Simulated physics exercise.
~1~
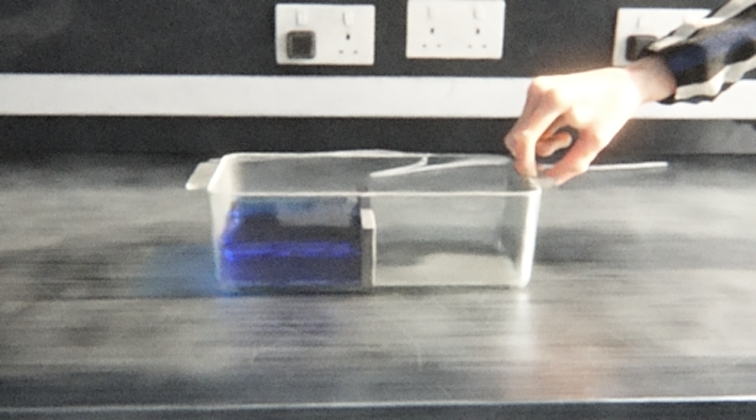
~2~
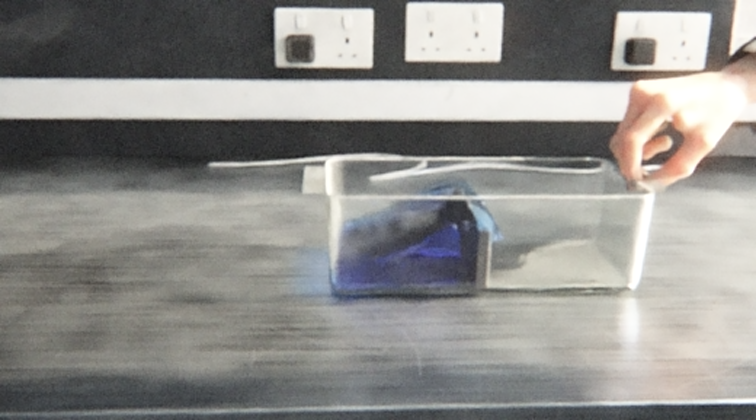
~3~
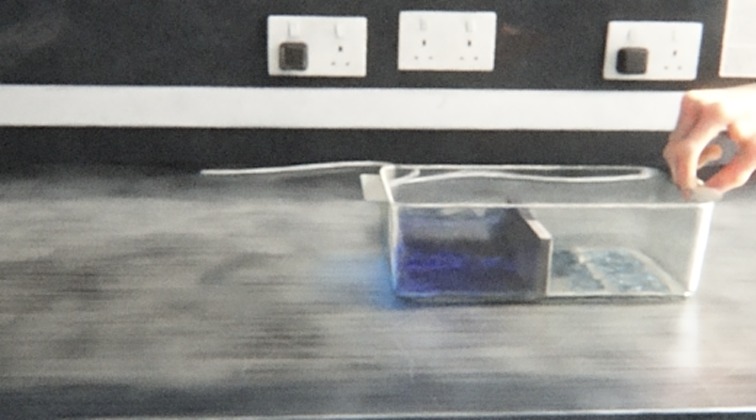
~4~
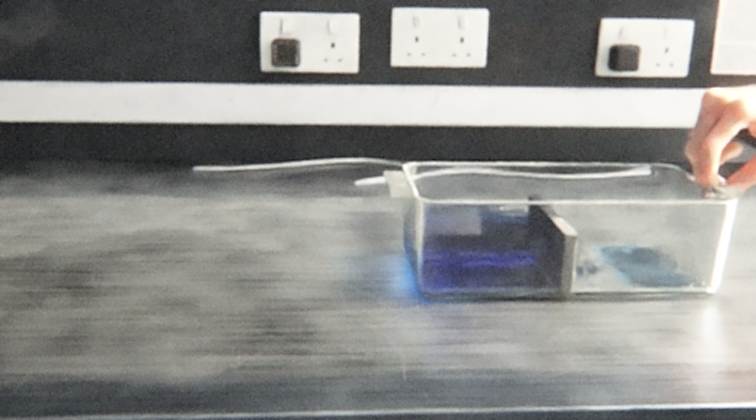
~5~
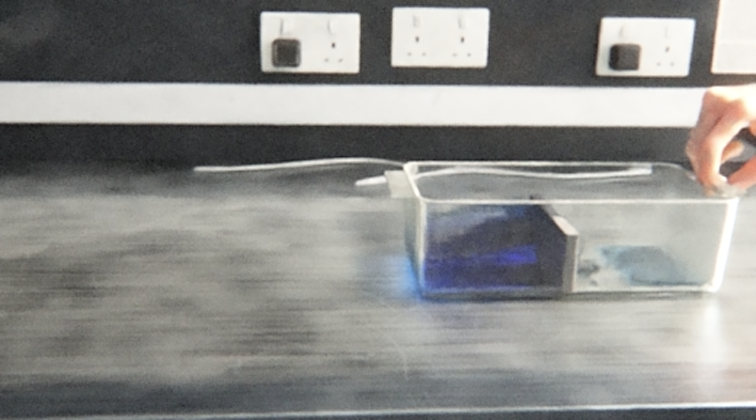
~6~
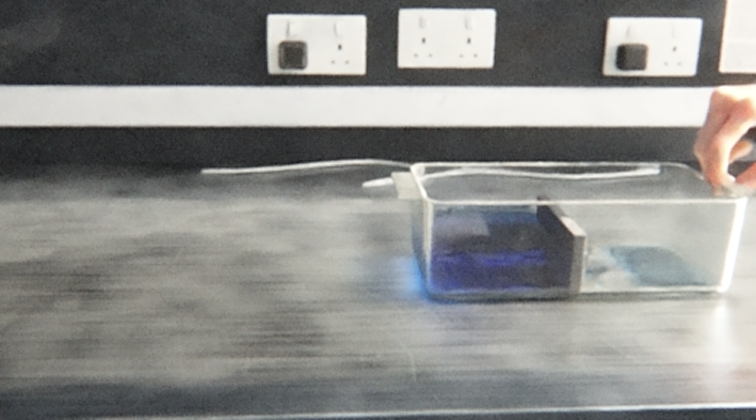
A hand in a dark, patterned sleeve grips the right end of a clear oblong tub on a streaky grey worktop, viewed from the front, with white wall sockets behind. Blue liquid fills much of the tub's left part, beside an upright dividing wall, and the right part looks empty. The hand slides the tub to the right, and the liquid heaps up against the divider and spills over it. The tub slides a little farther and stops. The liquid settles, leaving a shallow bluish puddle on the right, while most stays on the left and the divider remains upright.
